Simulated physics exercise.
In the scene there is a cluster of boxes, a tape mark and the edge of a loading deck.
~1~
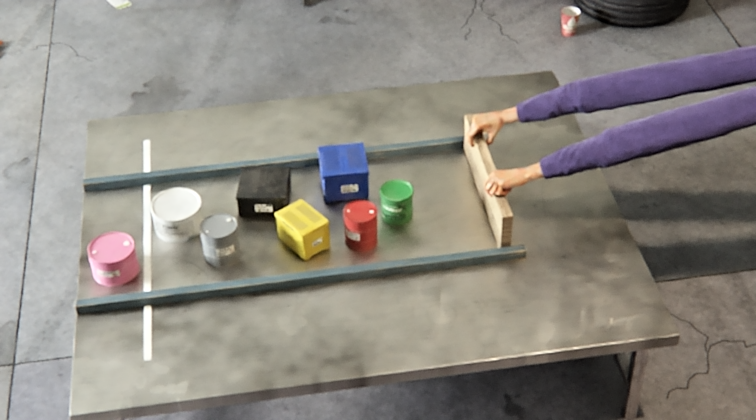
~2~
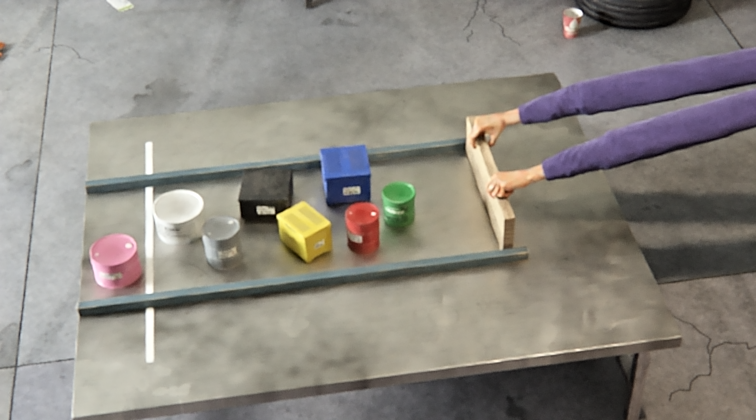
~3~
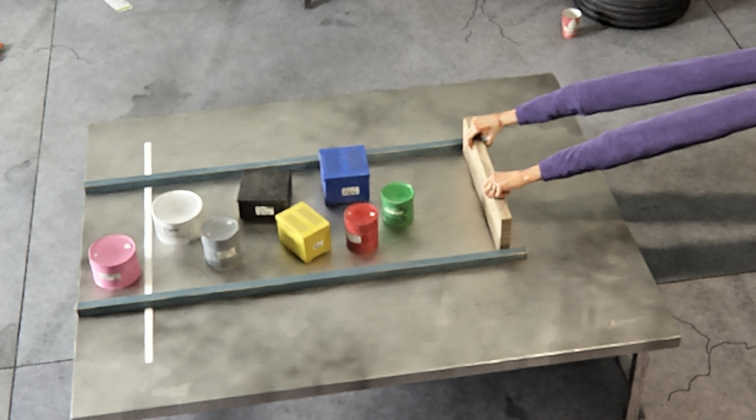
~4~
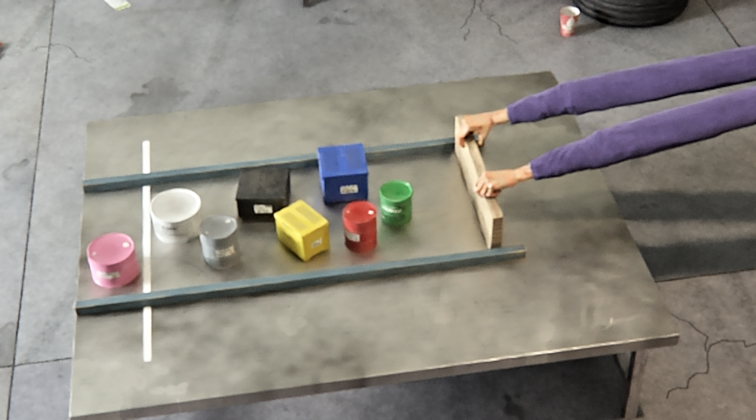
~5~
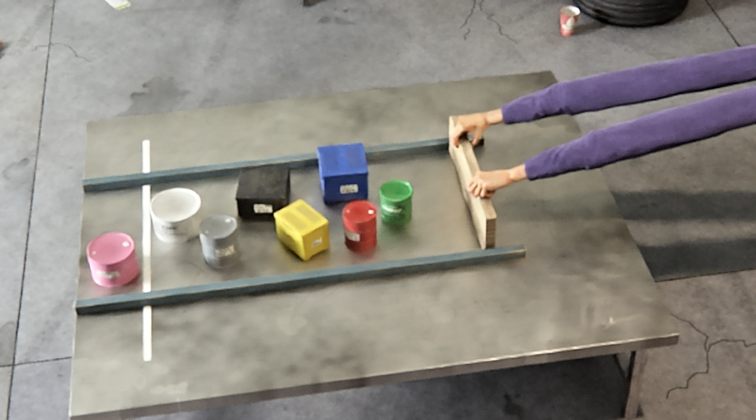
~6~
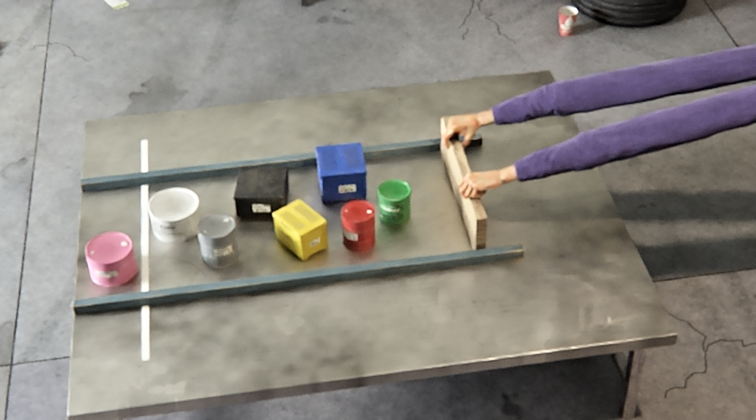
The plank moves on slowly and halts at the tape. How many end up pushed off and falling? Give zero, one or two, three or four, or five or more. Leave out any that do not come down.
Three or four fall.
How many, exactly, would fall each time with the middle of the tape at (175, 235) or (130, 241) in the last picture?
First 2, second 4.
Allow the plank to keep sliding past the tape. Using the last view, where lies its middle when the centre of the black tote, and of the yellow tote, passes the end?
The middle would be close to (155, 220) and then close to (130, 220).
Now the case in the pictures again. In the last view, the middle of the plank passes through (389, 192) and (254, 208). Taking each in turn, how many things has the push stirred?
That gives 1 for the first and 7 for the second.
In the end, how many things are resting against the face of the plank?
At rest, 3 are in contact.
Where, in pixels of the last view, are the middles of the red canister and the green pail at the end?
Roughly (126, 255), and the other roughly (126, 234).
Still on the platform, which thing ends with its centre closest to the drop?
Answer: The yellow tote.
Soon after, none off yet; pink canister at rest near (111, 259); white pail at rest near (176, 216); grey canister at rest near (218, 241).
After that, none off yet; pink canister at rest near (111, 259); white pail displaced a little near (162, 218); grey canister displaced a little near (203, 242).
And then, none off yet; pink canister displaced about its own width near (78, 265); white pail displaced well along near (82, 233); grey canister displaced well along near (119, 253).
In the end, the number that fall off is three or four; gone, black tote, grey canister, white pail and pink canister.
